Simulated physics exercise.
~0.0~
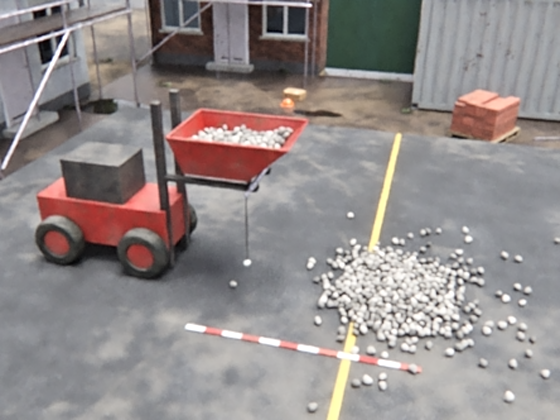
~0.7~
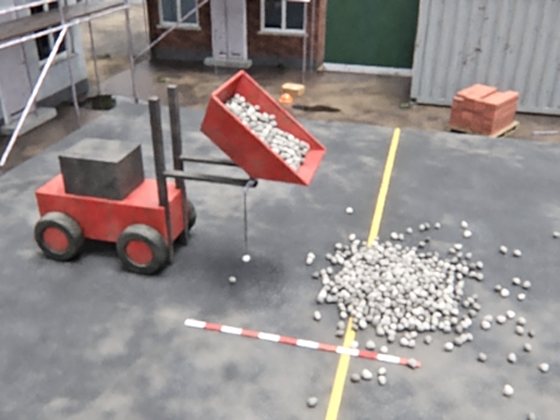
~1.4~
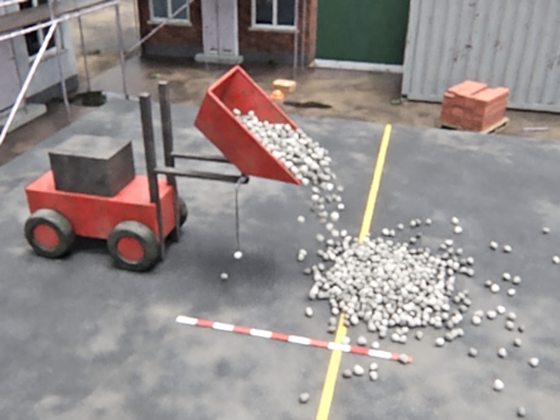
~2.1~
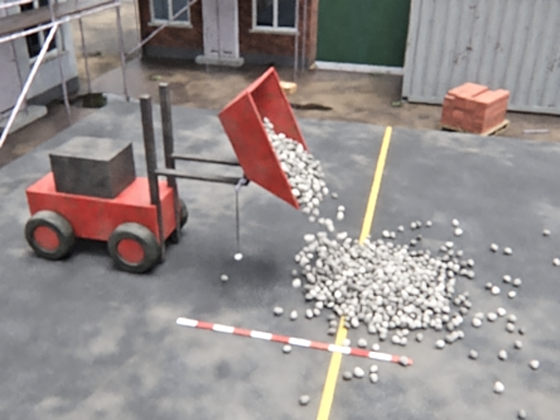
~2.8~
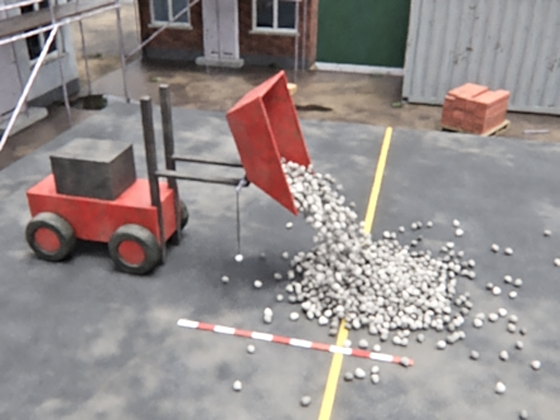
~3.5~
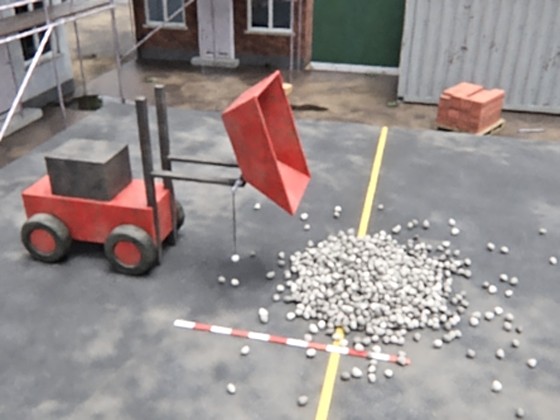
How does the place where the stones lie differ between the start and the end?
At the start some of the stones are up in the raised skip and the rest lie in a heap on the ground. By the end they are all down on the ground, in a larger heap that spreads across both sides of the yellow line.
